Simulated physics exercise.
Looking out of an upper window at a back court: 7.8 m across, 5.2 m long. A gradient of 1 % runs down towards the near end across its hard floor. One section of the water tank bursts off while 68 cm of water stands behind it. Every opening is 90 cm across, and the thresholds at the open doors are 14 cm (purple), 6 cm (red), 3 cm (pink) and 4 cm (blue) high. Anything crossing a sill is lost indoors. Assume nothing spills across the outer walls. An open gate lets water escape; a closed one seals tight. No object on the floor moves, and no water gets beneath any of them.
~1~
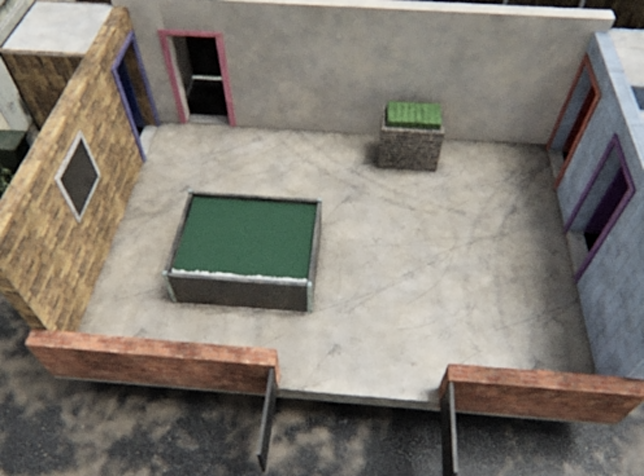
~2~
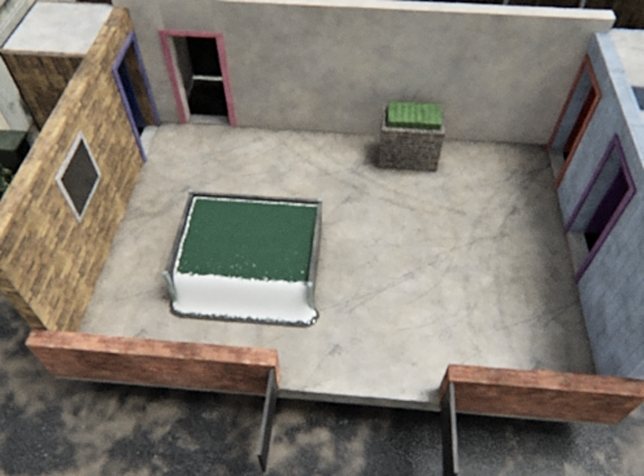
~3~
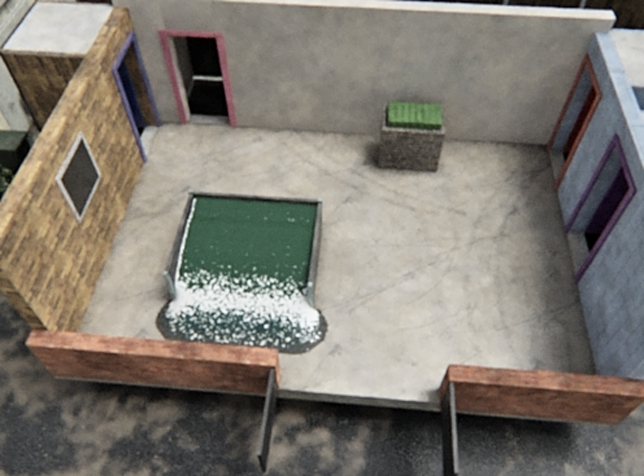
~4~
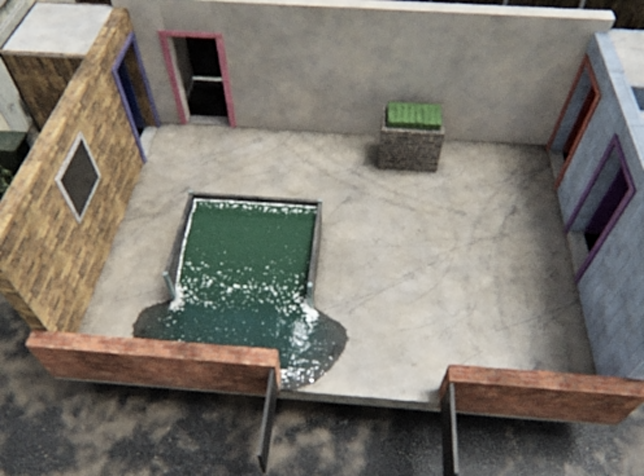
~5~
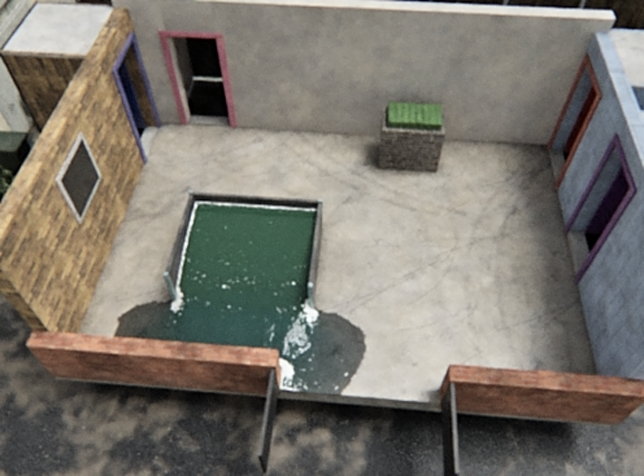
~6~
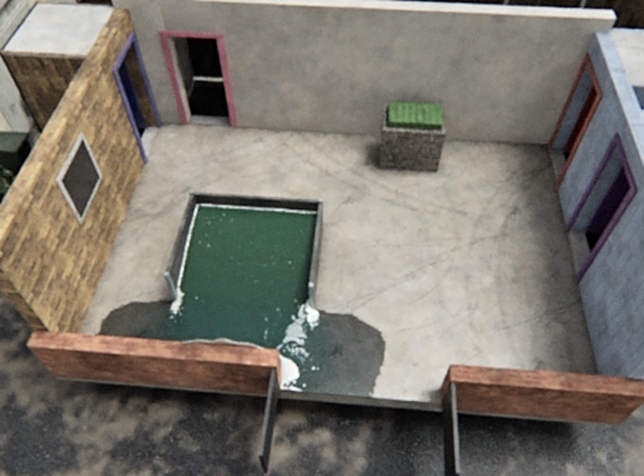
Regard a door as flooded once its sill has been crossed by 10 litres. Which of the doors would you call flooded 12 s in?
I would call the purple door not flooded; I would call the red door not flooded; I would call the pink door flooded; I would call the blue door flooded.
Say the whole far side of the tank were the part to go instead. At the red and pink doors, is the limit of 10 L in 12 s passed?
Red goes beyond, pink goes beyond, judged against that limit.
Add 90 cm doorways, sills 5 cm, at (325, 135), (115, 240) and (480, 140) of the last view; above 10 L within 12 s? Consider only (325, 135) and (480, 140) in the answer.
Result in order - not enough, then not enough.
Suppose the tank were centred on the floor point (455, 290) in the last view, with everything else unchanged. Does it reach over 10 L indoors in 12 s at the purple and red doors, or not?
Purple door held, red door exceeded.
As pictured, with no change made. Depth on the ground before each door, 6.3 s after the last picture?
Door by door, in cm: Purple reads 3, red reads 2, pink reads 8, blue reads 7.
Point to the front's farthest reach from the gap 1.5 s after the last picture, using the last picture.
Point: Roughly (498, 391).
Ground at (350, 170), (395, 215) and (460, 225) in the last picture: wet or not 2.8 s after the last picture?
Listed in sequence, the spots are bone dry, bone dry and bone dry.
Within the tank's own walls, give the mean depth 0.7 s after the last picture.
Mean depth: Some 26 cm.
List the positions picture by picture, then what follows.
Still water, 68 cm deep, in the water tank at (247, 238), in the first frame.
Water pours out at (242, 297) and has run 1.1 m, to (312, 317); typically 5 cm deep outside, 68 cm at the water tank's back, in the second frame.
The front is at (317, 339), 1.3 m from the gap at (242, 298); 1.4 m2 of floor is under water; 66 cm left at the back of the water tank, in the third frame.
The front is at a hidden place, 1.6 m from the gap at (242, 300); 2.9 m2 of floor is under water; 58 cm left at the back of the water tank, in the fourth frame.
The front is at a hidden place, 2.0 m from the gap at (243, 300); 3.5 m2 of floor is under water; 58 cm left at the back of the water tank, in the fifth frame.
Water pours out at (243, 300) and has run 2.4 m, to a hidden place; typically 15 cm deep outside, 53 cm at the water tank's back, in the sixth frame.
Then, 0.7 s after the last picture water covers 15 % of the floor and is deepest (50 cm) near (71, 356); purple door not reached, red door not reached, pink door not reached, blue door not reached.
Then, 1.5 s after the last picture water covers 25 % of the floor and is deepest (42 cm) near (83, 357); purple door not reached, red door not reached, pink door not reached, blue door not reached.
Then, 2.8 s after the last picture water covers 50 % of the floor and is deepest (20 cm) near (71, 356); purple door not reached, red door not reached, pink door 9 cm at the sill, 9 L in, blue door 4 cm at the sill, 0 L in.
Then, 6.3 s after the last picture water covers 70 % of the floor and is deepest (11 cm) near (71, 356); purple door 3 cm at the sill, 0 L in, red door 2 cm at the sill, 0 L in, pink door 8 cm at the sill, 133 L in, blue door 7 cm at the sill, 21 L in.
Then, 11.3 s after the last picture water covers 95 % of the floor and is deepest (6 cm) near (118, 360); purple door 2 cm at the sill, 0 L in, red door 2 cm at the sill, 0 L in, pink door 3 cm at the sill, 151 L in, blue door 4 cm at the sill, 32 L in.
